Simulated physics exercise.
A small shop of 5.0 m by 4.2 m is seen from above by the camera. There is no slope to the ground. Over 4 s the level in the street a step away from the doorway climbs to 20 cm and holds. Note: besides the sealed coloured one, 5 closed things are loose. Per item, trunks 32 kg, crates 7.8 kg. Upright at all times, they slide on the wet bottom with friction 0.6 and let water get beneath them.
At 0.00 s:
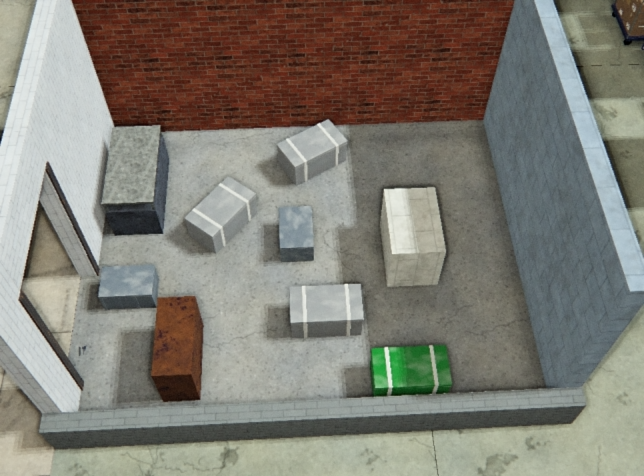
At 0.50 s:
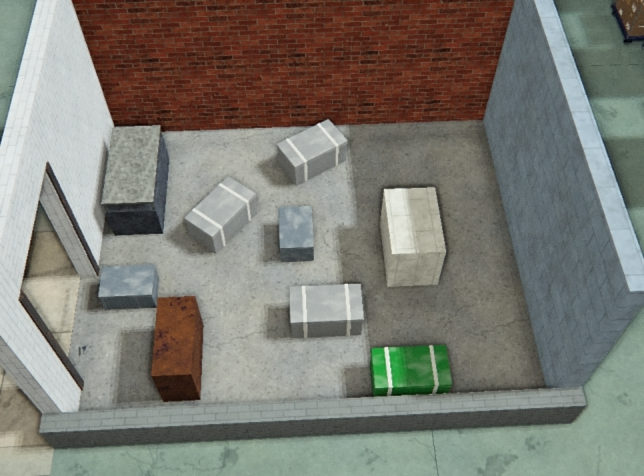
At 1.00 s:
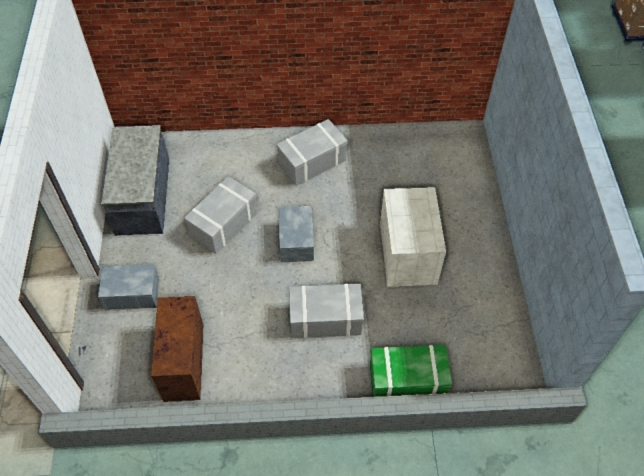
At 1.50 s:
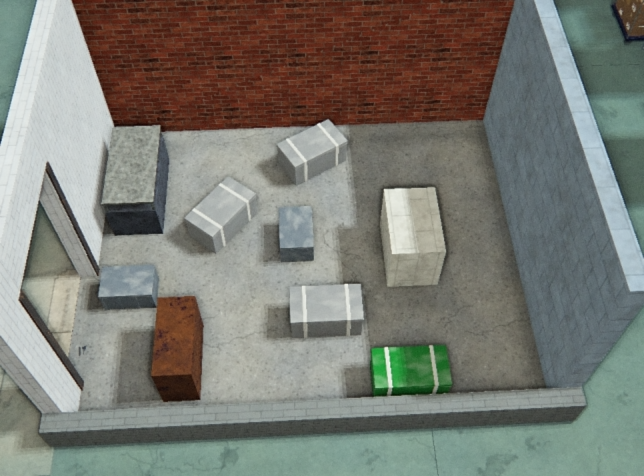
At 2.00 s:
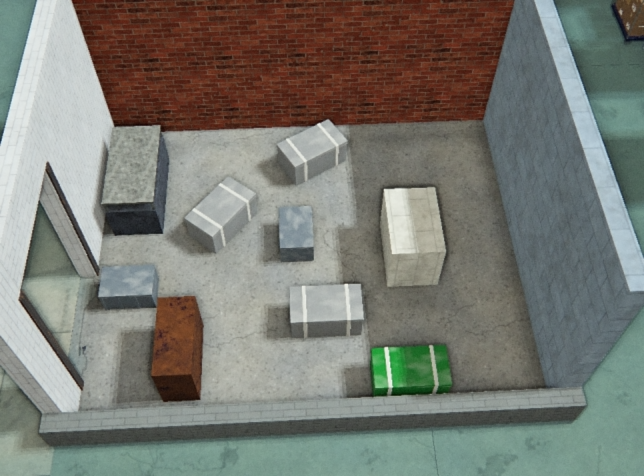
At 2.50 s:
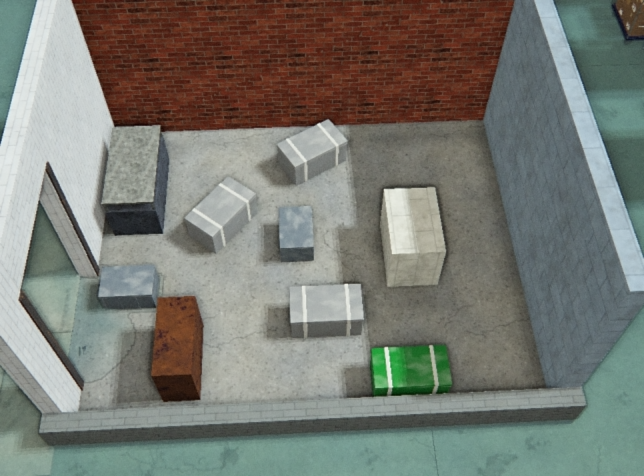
Greenish water spreads around a small walled room and just enters the doorway on the left.
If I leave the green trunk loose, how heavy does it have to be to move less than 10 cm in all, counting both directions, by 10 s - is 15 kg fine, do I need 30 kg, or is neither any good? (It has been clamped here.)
You need 30 kg.
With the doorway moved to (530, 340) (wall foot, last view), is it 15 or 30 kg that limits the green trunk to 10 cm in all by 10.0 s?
Under that setup, neither option succeeds.
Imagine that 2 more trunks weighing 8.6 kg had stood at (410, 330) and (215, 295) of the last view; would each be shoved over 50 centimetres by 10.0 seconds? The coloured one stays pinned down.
First stays inside, then exceeds it.
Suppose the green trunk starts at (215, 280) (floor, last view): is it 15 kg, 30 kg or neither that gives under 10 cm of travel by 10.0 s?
Looking at the loads, neither keeps it.
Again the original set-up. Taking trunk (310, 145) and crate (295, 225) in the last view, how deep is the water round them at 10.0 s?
First about 7 cm, second about 9 cm.
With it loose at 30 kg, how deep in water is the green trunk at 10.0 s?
Something like 6 centimetres.
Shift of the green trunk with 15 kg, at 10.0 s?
Around 60 centimetres out of place.
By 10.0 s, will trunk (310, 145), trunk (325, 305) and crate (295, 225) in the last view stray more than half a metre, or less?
In order: Within the mark, within the mark, above the mark.
After 3.5 s the green trunk would be 0 cm from its start with 15 kg and 0 cm from its start with 30 kg; 0 cm of water round it then.
After 4.5 s the green trunk would be 0 cm from its start with 15 kg and 0 cm from its start with 30 kg; 0 cm of water round it then.
After 7.0 s the green trunk would be 0 cm from its start with 15 kg and 0 cm from its start with 30 kg; 4 cm of water round it then.
After 10.0 s the green trunk would be 57 cm from its start with 15 kg and 0 cm from its start with 30 kg; 6 cm of water round it then.
